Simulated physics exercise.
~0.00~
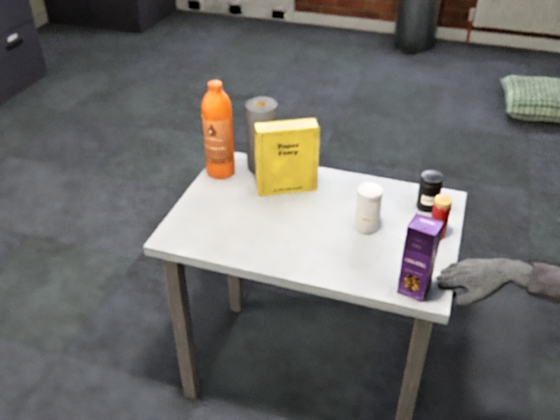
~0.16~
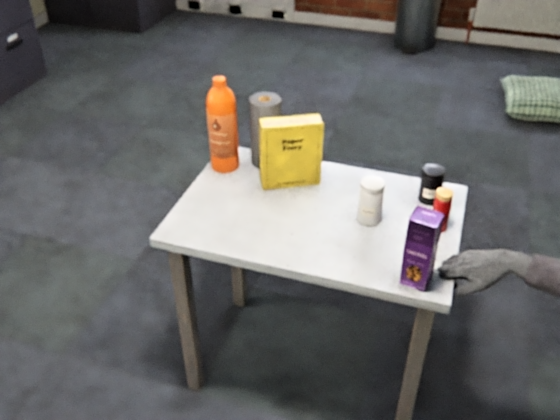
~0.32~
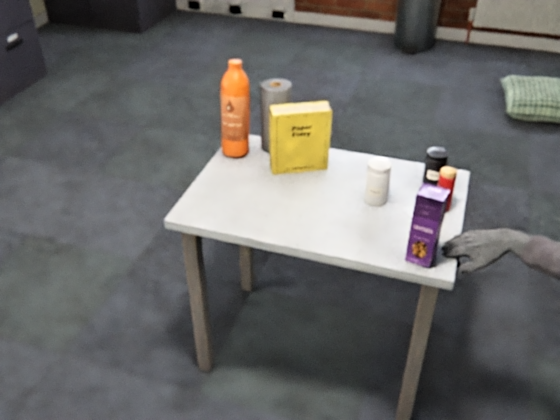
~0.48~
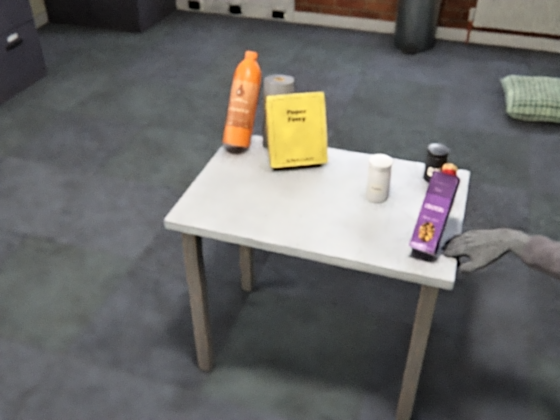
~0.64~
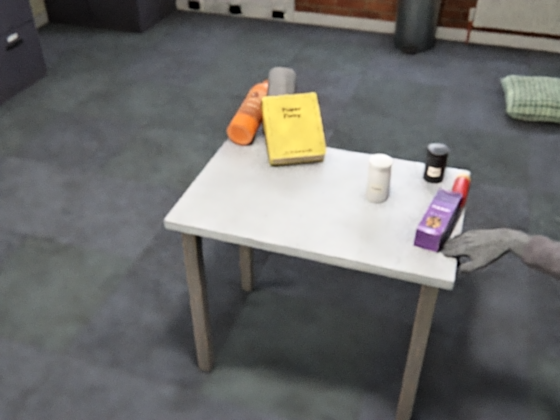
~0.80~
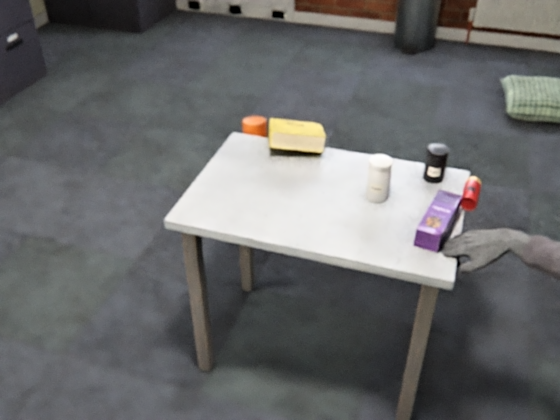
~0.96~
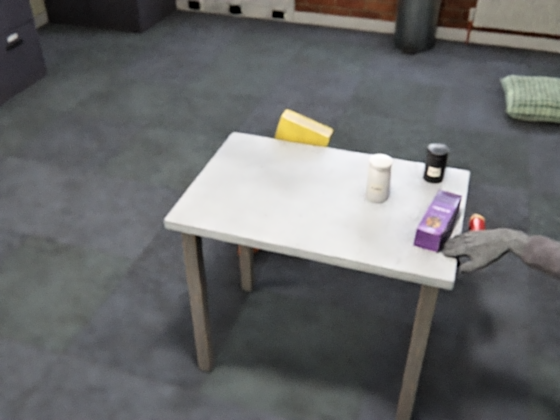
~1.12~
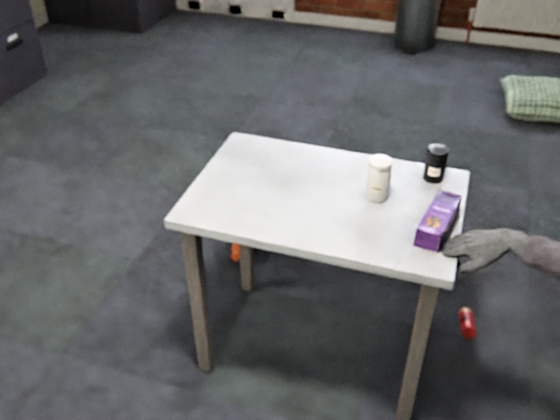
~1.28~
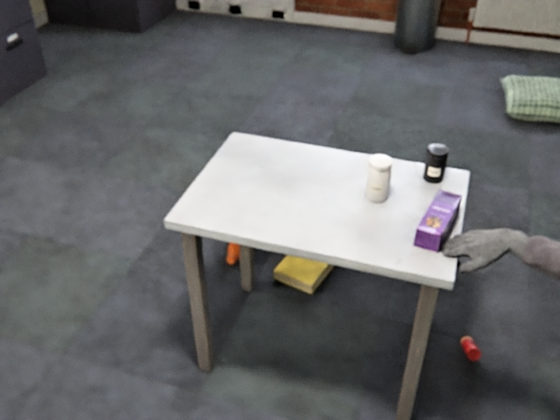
A small white table jolted away beside a gray-gloved hand, tipping an orange bottle, yellow book, gray roll and red shaker off its edges to the floor, while a purple carton toppled onto its side and the white and black jars stayed standing.
